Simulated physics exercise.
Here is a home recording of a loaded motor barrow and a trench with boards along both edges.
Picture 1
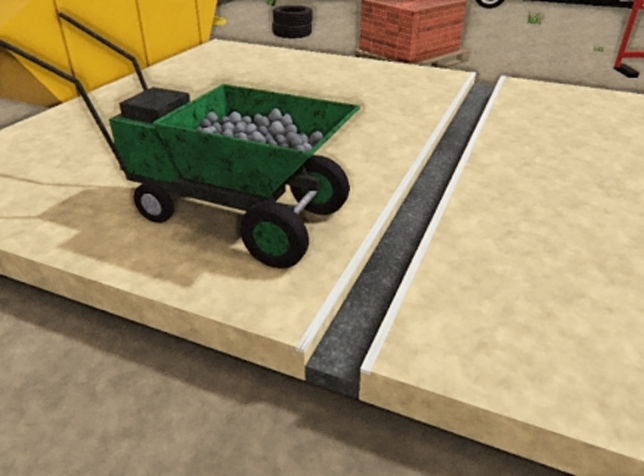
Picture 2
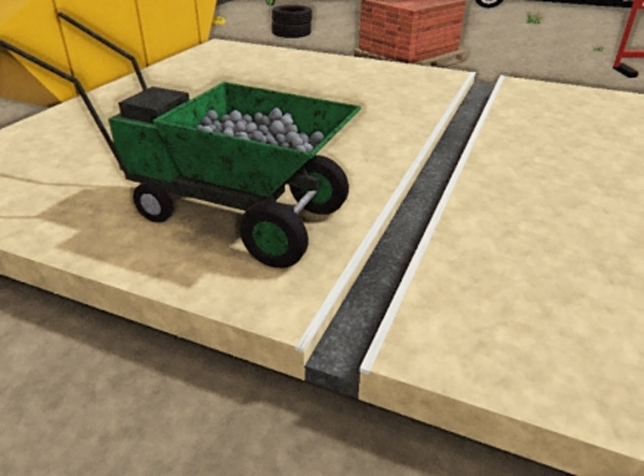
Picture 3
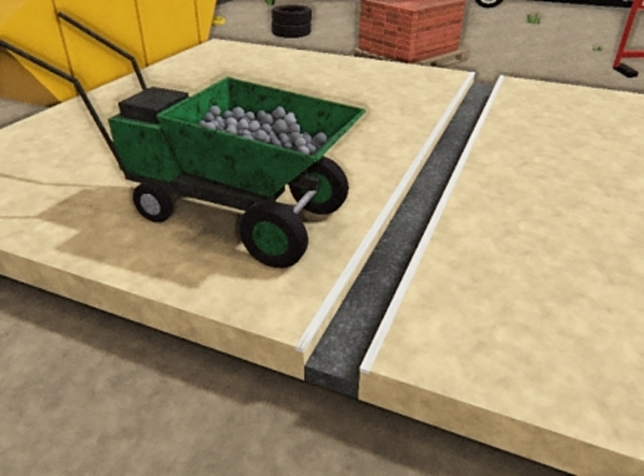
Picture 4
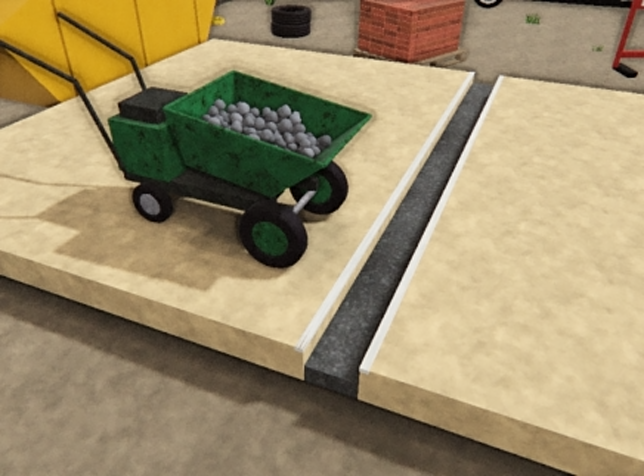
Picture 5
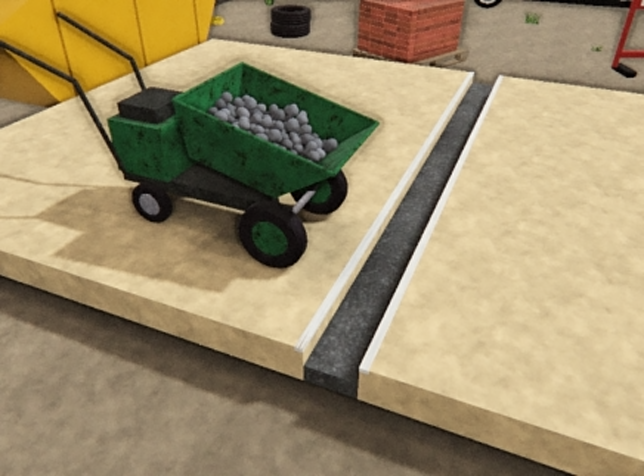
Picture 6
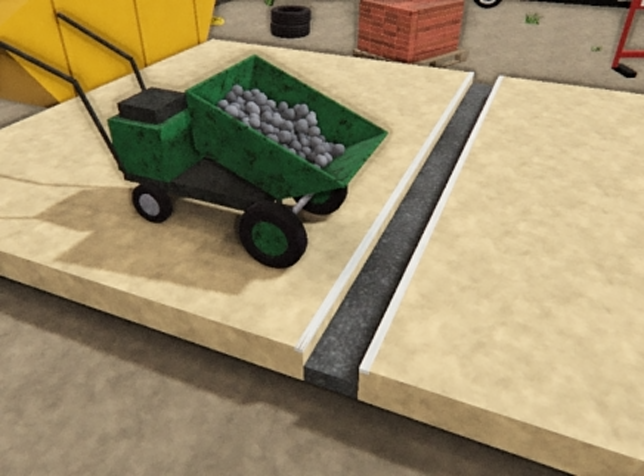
At the start, a green motor barrow loaded with round grey cobbles stands with its skip level on a pale slab, left of a narrow dark trench edged with white boards. The skip then tilts gradually forward toward the right, its back end rising and front lip lowering, while the wheels stay put.
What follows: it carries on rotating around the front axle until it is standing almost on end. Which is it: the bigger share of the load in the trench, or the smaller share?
Outside the trench is the majority of the load.
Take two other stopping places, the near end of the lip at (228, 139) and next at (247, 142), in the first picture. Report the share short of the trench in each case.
40 % then 20 %.
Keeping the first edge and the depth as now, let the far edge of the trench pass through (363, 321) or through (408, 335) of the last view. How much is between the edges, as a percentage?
Result, try 1: 0 in a hundred; try 2: 70 in a hundred.
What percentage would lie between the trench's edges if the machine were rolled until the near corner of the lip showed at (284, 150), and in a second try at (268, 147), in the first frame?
Approximately 70 per cent and 70 per cent, in that order.
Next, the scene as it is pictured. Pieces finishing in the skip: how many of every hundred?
Roughly 15 per cent.
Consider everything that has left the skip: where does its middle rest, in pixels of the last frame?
About (419, 263).
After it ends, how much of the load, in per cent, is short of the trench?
My estimate is around 0 percent.
Shortly afterwards, skip tipped steeply; the whole lot in the skip.
Next, skip tipped right over; the bulk in the skip; a little in or heaped over the trench; a little beyond it; only a few falling.
Some moments later, skip tipped right over; near a quarter in the skip; near a third in or heaped over the trench; near half beyond it.
In the end, skip tipped right over; near a quarter in the skip; near a third in or heaped over the trench; near half beyond it.
